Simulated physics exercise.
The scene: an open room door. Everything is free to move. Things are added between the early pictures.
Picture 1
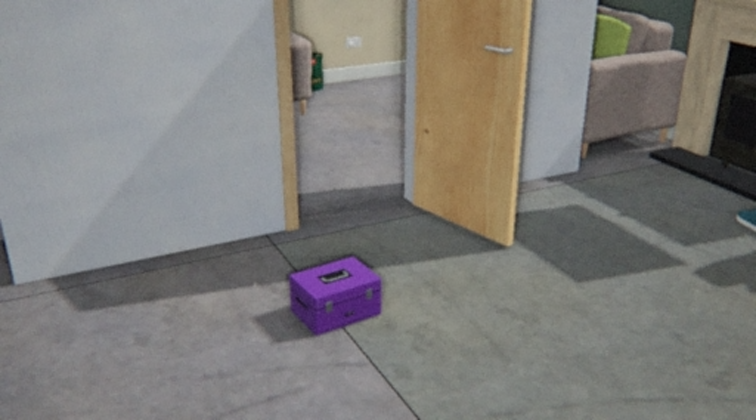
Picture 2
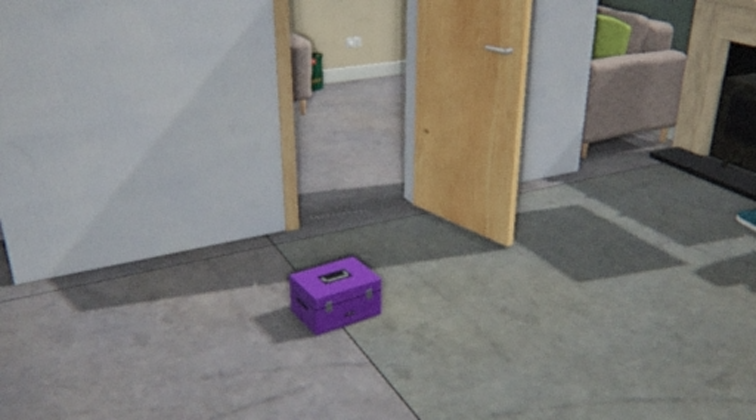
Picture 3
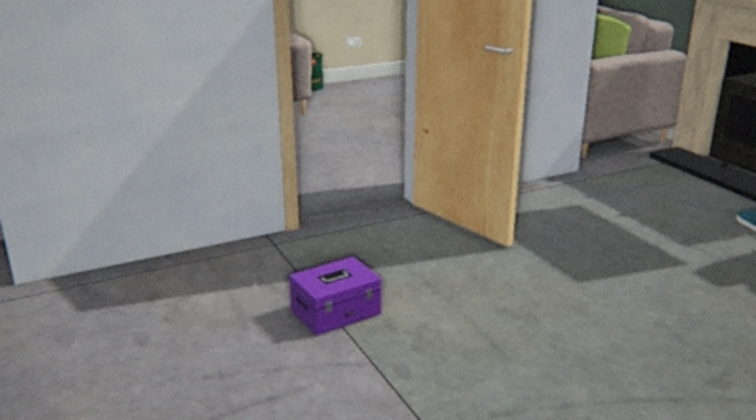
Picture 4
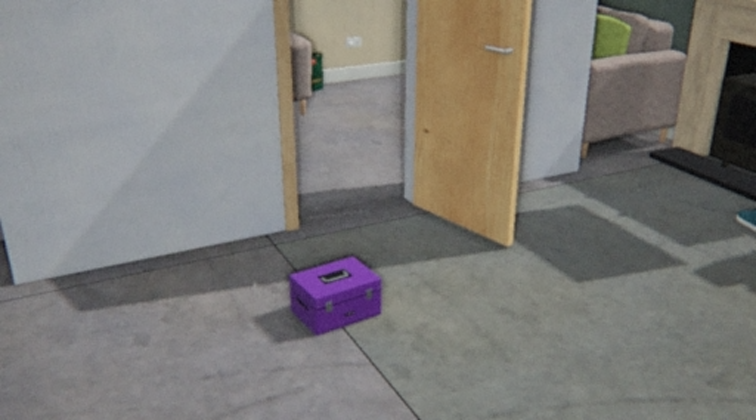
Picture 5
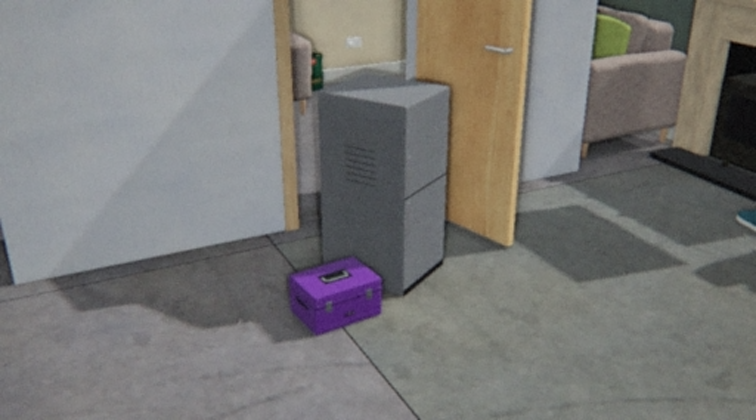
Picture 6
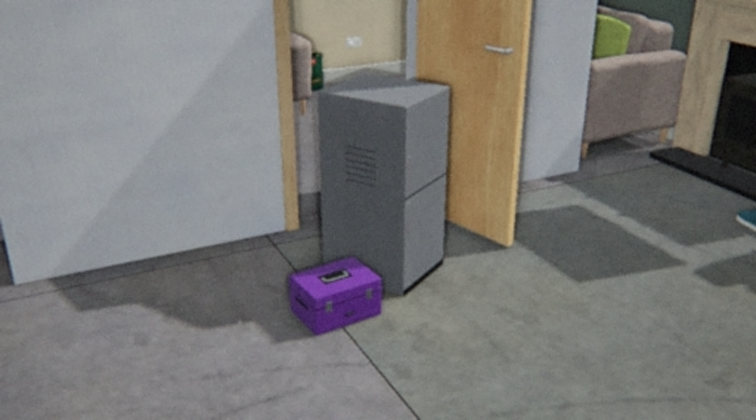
At first, a purple toolbox sits on the grey floor in front of a wide-open wooden door, with a sofa and fireplace off to the right. Then a tall grey appliance appears just behind the toolbox, blocking much of the doorway, while the toolbox and door stay still.
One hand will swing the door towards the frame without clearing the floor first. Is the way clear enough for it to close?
Here the door is blocked.
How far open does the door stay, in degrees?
About 70°.
Then, 0.40 s past the last view, door at 91°.
Then, 0.60 s past the last view, door at 78°.
Finally, door at 72°; both still in place. Final places as the last picture's camera would see them, grey appliance near (383, 183).
